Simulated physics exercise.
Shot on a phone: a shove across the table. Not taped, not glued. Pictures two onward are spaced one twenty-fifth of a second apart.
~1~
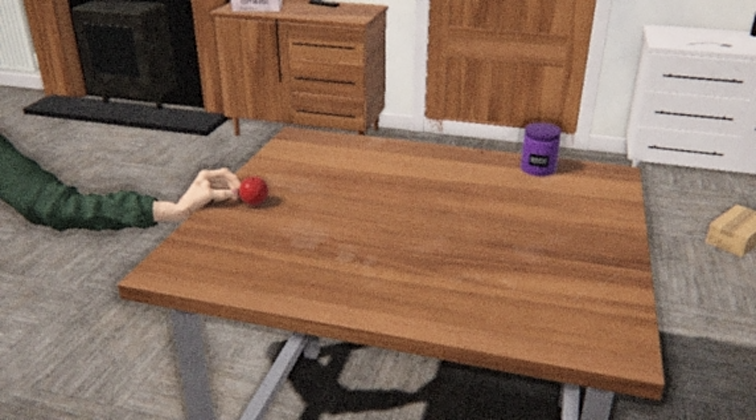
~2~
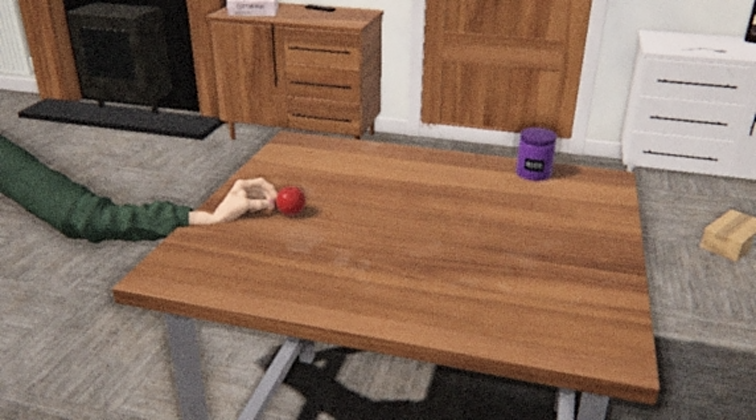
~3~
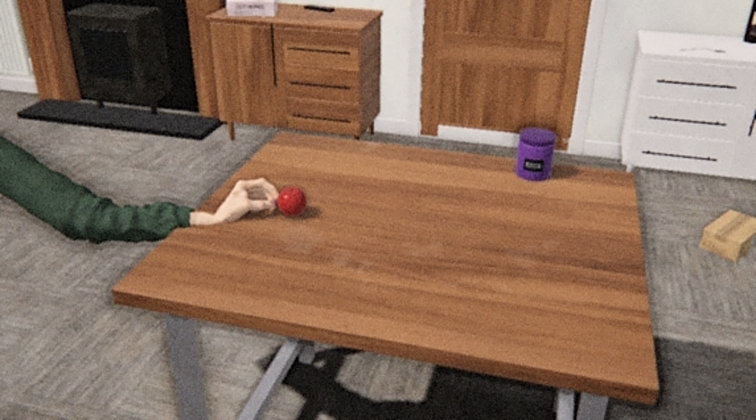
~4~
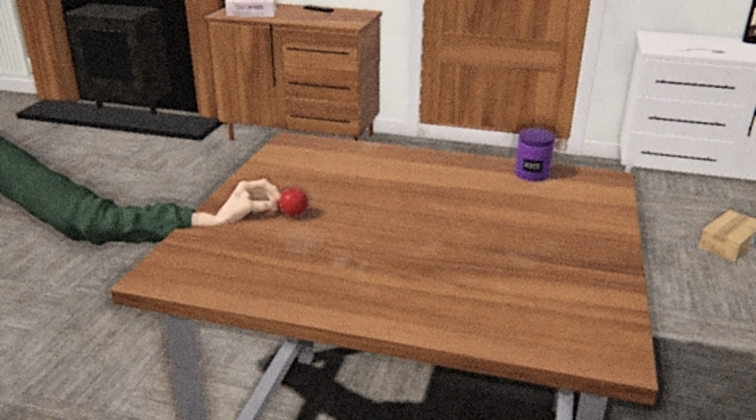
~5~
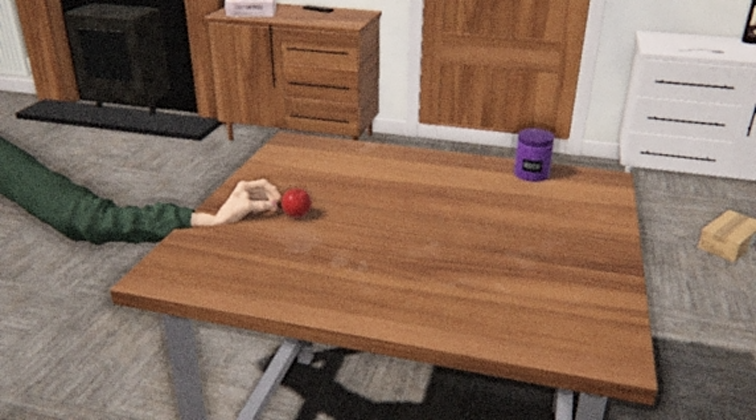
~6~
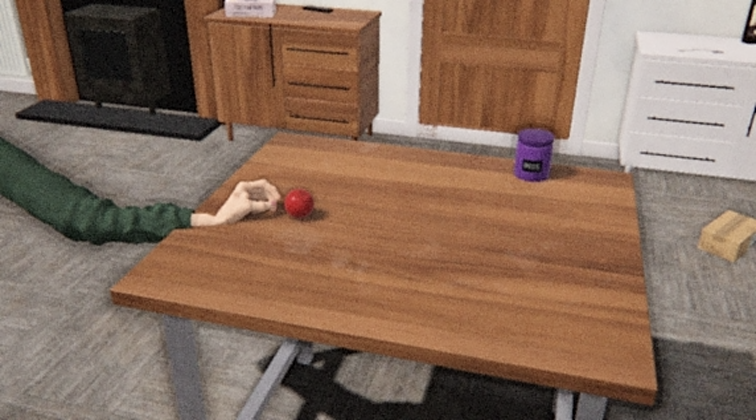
A hand in a green sleeve pushed a red apple a short way to the right across a wooden table, then stayed still as the apple crept slightly farther from the fingers, near a purple container.
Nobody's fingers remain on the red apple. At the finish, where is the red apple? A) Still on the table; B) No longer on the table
Option A: Still on the table.
Then, 0.10 s past the last view, red apple displaced a little near (306, 205).
Then, 0.30 s past the last view, red apple displaced about its own width near (316, 206).
Then, 0.60 s past the last view, red apple displaced about its own width near (325, 207).
Finally, moved from the start, red apple. Final places as the last picture's camera would see them, red apple near (326, 208).
